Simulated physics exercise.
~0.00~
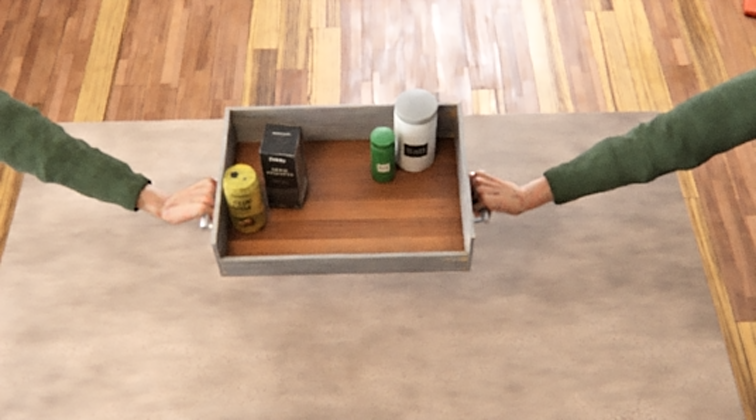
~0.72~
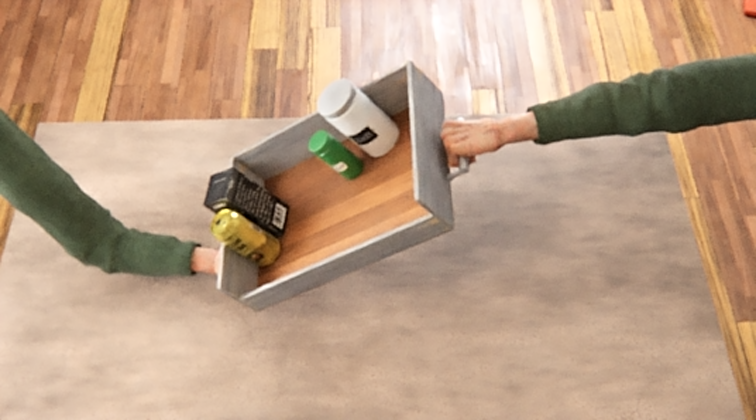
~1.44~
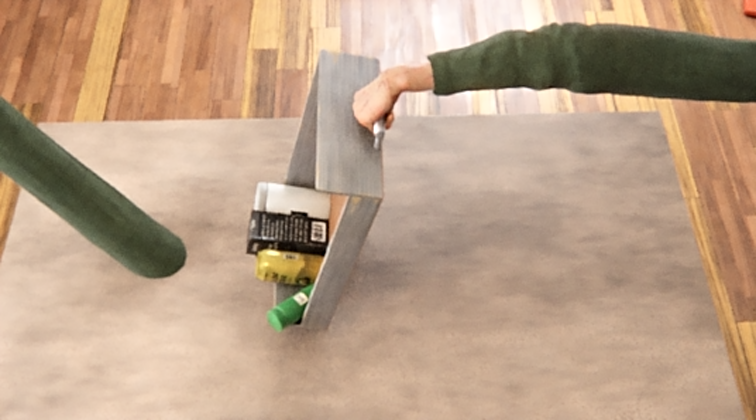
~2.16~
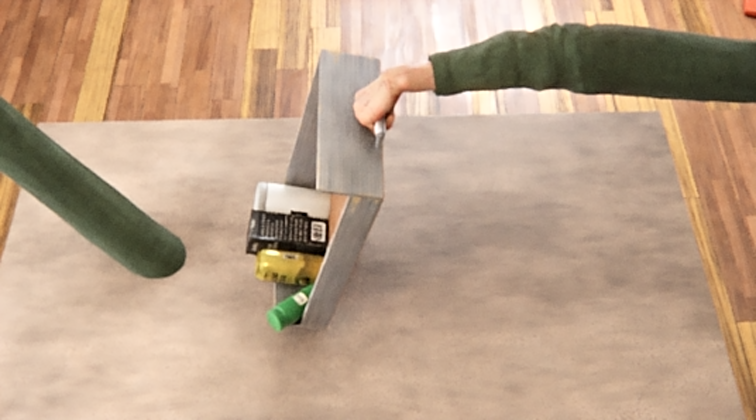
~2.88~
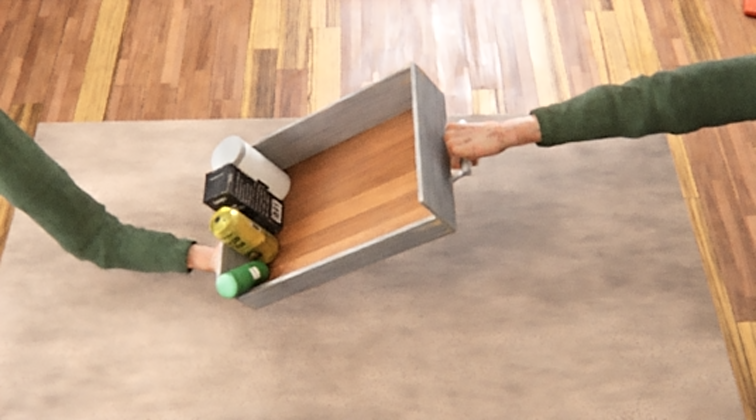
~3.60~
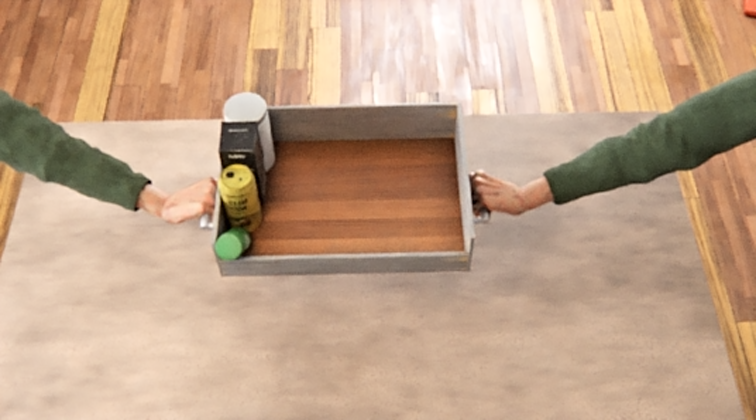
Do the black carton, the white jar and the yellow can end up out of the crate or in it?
The black carton, the white jar and the yellow can all end up still in the crate, gathered at its left side.
Two hands tip a crate steeply left, sliding its four containers together, then level it.
